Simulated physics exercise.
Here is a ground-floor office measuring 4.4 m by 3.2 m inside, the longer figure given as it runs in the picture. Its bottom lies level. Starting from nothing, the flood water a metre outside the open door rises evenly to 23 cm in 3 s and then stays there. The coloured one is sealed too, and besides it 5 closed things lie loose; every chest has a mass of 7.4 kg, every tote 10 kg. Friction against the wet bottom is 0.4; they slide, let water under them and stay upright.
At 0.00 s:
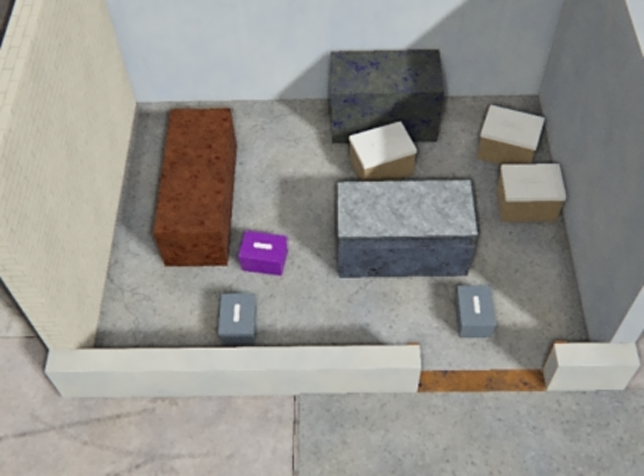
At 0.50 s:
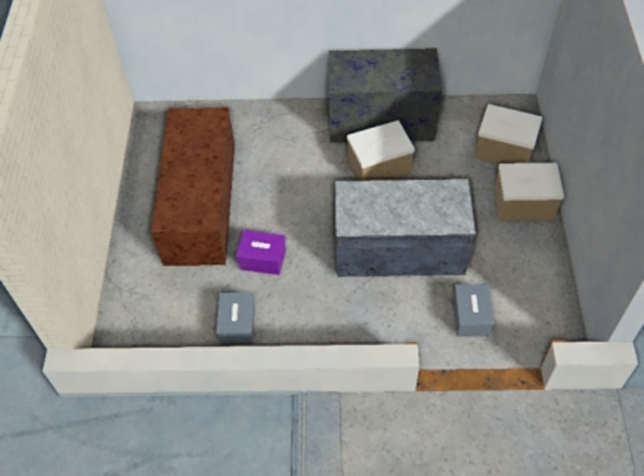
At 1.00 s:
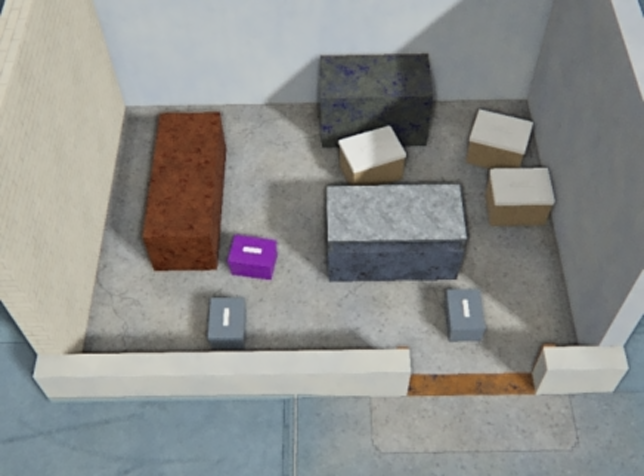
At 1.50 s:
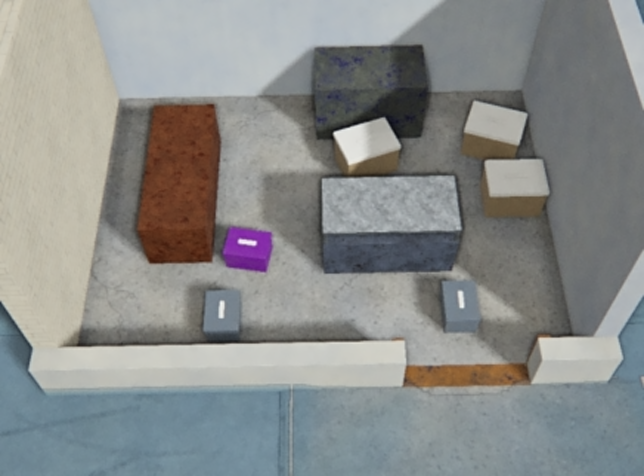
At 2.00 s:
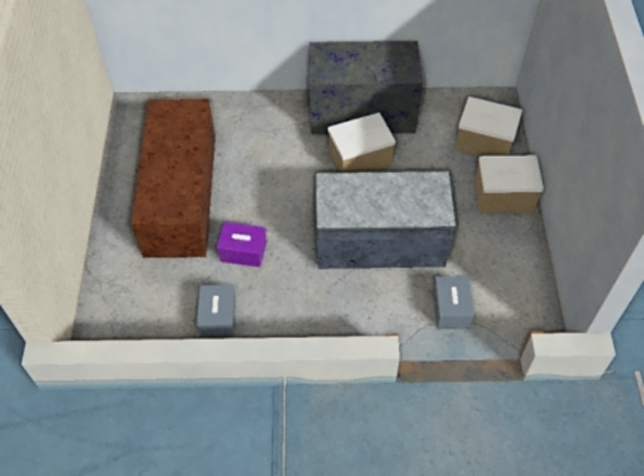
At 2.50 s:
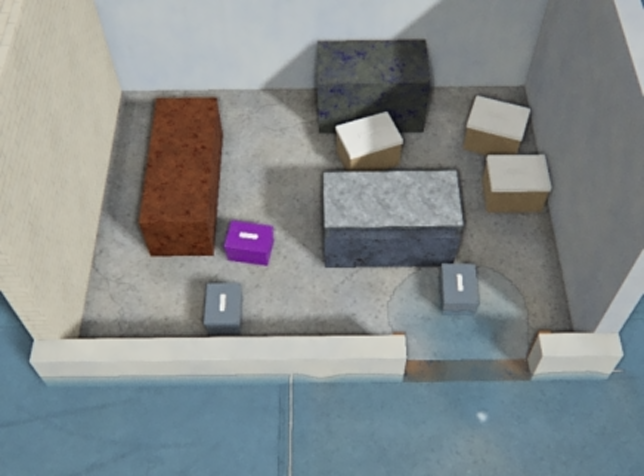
At the start, a roofless room holding a purple box, two small gray boxes, three white-topped boxes and larger blocks has dry ground outside its front opening. Blue water spreads across the outside ground, then enters through the opening and fans around the right gray box, while the objects barely move.
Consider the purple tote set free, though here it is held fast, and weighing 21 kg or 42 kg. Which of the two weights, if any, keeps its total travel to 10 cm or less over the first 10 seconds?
I think both options pass.
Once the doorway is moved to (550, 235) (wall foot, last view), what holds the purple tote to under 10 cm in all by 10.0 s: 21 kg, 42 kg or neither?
In that setup the first mass works.
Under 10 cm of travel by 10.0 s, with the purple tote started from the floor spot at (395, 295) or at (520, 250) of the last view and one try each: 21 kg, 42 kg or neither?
Result, try 1: Heavy passes, light fails; try 2: Heavy passes, light fails.
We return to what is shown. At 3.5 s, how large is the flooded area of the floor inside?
At that time the wet patch spans about 3.0 m2.
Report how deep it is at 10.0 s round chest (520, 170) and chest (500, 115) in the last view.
10 and 8 cm.
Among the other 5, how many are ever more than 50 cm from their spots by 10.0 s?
Count: 5.
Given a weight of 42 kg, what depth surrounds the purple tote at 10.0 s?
Roughly 9 cm.
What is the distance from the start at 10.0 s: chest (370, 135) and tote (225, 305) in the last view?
Respectively 120 and 250 cm.
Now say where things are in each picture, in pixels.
In the first frame, the purple tote at (263, 246) rests on the ground; water covers 0.0 m2; 0 of 6 have shifted.
In the second frame, the purple tote at (261, 246), on the bottom; 0.0 m2 under water; 0 of 6 have shifted.
In the third frame, the purple tote at (252, 251) rests on the ground; 0.0 m2 under water; 0 of 6 have shifted.
In the fourth frame, the purple tote at (247, 243), on the bottom; water covers 0.0 m2; 0 of 6 have shifted.
In the fifth frame, the purple tote at (241, 238), on the bottom; water covers 0.3 m2; 0 of 6 have shifted.
In the sixth frame, the purple tote at (249, 236), on the bottom; 0.8 m2 under water; 1 of 6 have shifted.
After 3.5 s the purple tote would be 0 cm from its start with 21 kg and 0 cm from its start with 42 kg; 0 cm of water round it then.
After 4.5 s the purple tote would be 0 cm from its start with 21 kg and 0 cm from its start with 42 kg; 3 cm of water round it then.
After 7.0 s the purple tote would be 0 cm from its start with 21 kg and 0 cm from its start with 42 kg; 3 cm of water round it then.
After 10.0 s the purple tote would be 0 cm from its start with 21 kg and 0 cm from its start with 42 kg; 9 cm of water round it then.
